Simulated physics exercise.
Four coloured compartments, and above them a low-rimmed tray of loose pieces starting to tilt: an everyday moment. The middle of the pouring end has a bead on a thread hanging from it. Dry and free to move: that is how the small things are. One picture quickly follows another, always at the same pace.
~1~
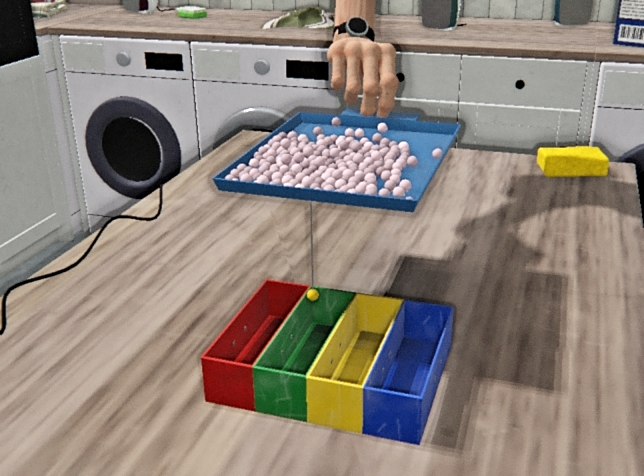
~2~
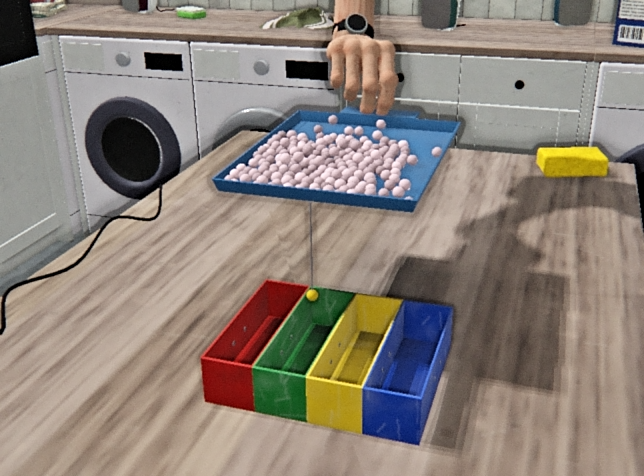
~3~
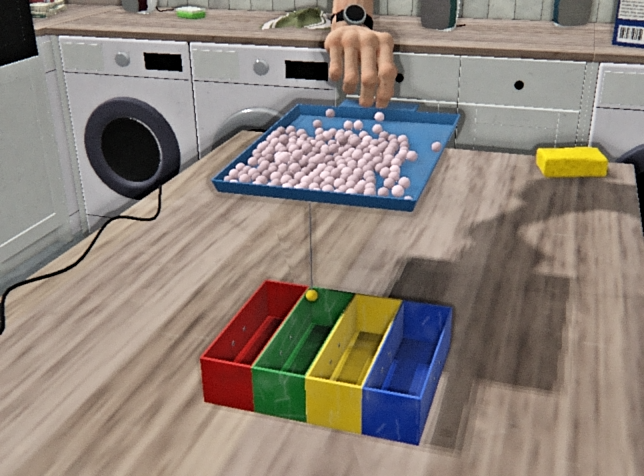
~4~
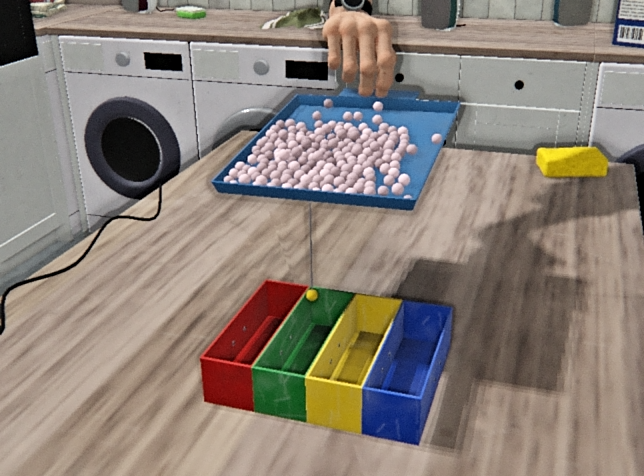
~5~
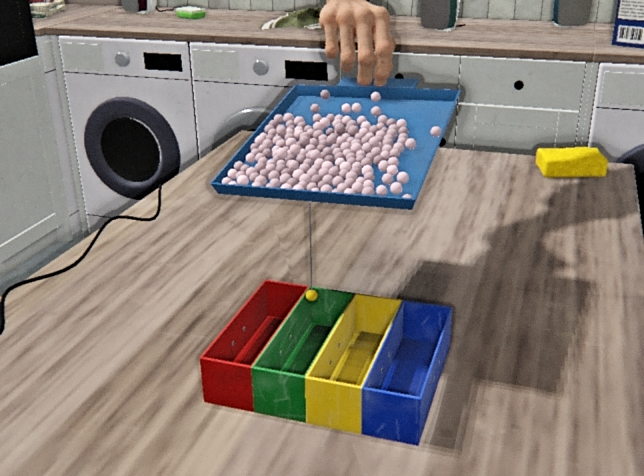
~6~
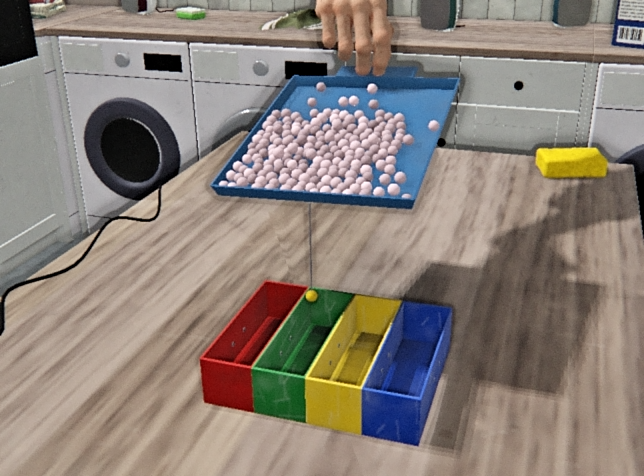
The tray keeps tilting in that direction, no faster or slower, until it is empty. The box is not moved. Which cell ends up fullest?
The red cell.
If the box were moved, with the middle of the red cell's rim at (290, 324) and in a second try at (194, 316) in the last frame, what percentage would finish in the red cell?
Trial 1 around 20 percent, trial 2 around 20 percent.
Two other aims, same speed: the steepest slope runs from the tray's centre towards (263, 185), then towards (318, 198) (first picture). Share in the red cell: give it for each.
Lab note: Case 1 near 20 %, case 2 near 20 %.
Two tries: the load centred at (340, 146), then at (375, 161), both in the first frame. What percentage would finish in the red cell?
It comes to about 30 per cent the first time and about 30 per cent the second.
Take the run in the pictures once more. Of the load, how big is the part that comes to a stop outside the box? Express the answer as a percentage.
Roughly 40 percent.
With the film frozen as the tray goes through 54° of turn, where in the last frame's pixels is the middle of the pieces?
Check around (288, 166) in the last picture.
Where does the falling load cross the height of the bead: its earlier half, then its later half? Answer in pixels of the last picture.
For the early half I get (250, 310), and for the late half (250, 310).
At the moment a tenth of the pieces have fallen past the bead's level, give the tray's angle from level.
About 60°.
Soon, tray tipped steeply; most on the tray; a stray few in the red cell; a stray few in the green cell; a small part falling or outside the box.
A while on, tray tipped right over; a small part on the tray; about a quarter in the red cell; a small part in the green cell; a small part in the yellow cell; a stray few in the blue cell; about half falling or outside the box.
Towards the end, tray tipped past a quarter turn; about a third in the red cell; a small part in the green cell; a small part in the yellow cell; a stray few in the blue cell; about half falling or outside the box.
Finally, tray tipped past a quarter turn; about a third in the red cell; a small part in the green cell; a small part in the yellow cell; a stray few in the blue cell; about half outside the box.
